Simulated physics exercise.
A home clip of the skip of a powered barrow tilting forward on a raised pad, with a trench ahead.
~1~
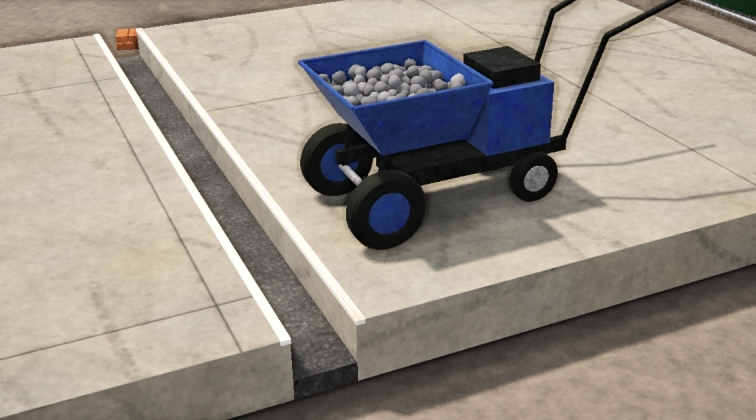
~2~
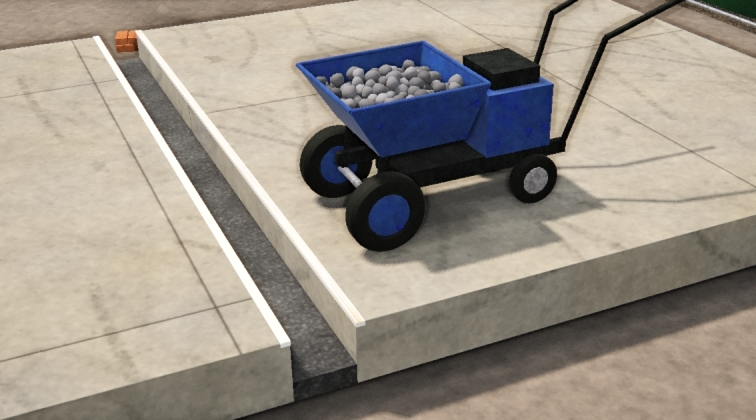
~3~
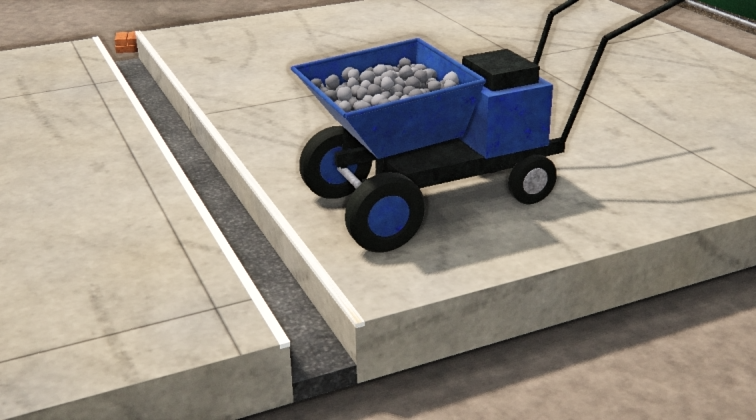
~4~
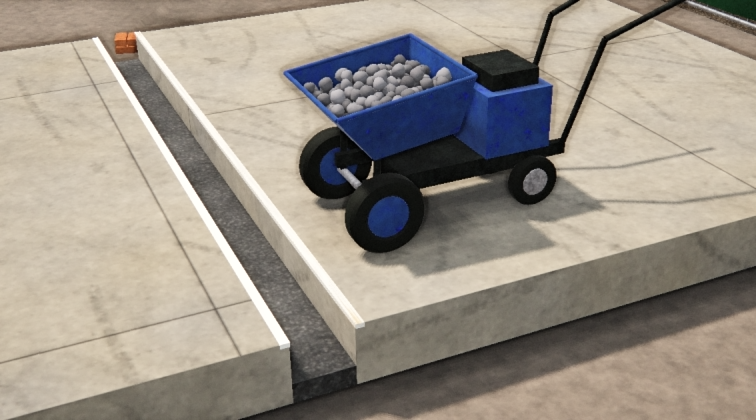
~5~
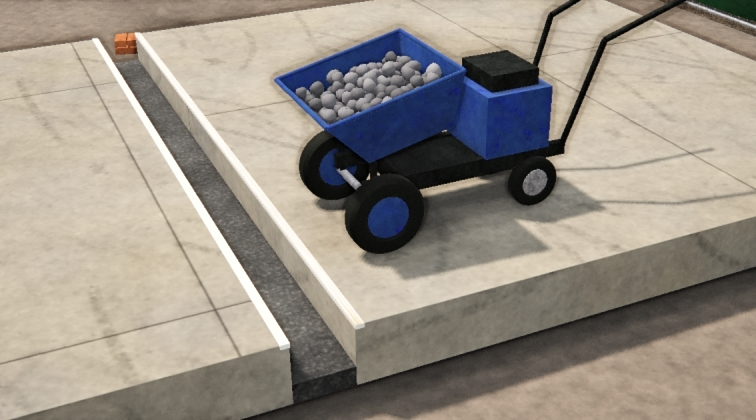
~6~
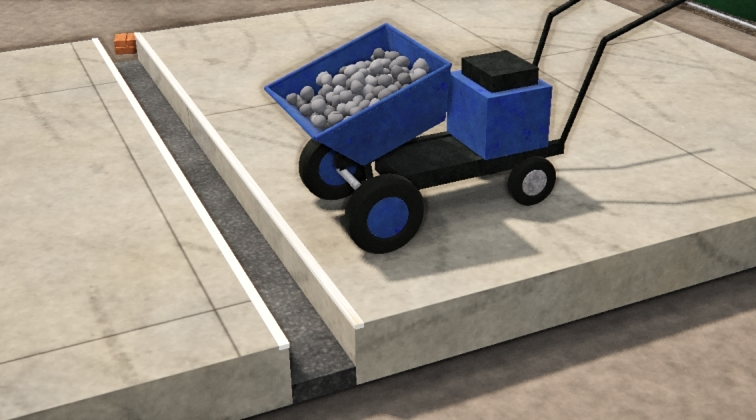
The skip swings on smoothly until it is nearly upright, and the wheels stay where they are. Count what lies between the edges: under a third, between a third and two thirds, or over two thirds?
The trench ends with from one third to two thirds of it.
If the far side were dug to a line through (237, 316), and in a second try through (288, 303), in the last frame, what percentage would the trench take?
Roughly 80 per cent, and 0 per cent.
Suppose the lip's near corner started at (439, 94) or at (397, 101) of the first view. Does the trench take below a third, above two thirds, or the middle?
The first try: In the middle band. The second: Beyond two thirds.
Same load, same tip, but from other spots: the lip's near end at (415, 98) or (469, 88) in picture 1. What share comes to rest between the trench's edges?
First some 90, then 30 per cent.
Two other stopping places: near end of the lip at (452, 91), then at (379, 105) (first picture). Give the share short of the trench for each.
Roughly 40 per cent, and 0 per cent.
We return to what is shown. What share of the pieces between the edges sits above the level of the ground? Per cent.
Some 0 per cent.
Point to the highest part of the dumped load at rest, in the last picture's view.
At about (206, 252).
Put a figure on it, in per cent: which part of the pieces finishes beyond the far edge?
About 55 per cent.
Just after the last frame, skip tipped steeply; every one in the skip.
A moment on, skip tipped right over; the larger part in the skip; just a few in or heaped over the trench; about a tenth beyond it; just a few falling.
Further on, skip tipped right over; roughly a quarter in the skip; roughly a quarter in or heaped over the trench; roughly half beyond it.
When it is over, skip tipped right over; roughly half in or heaped over the trench; roughly half beyond it.
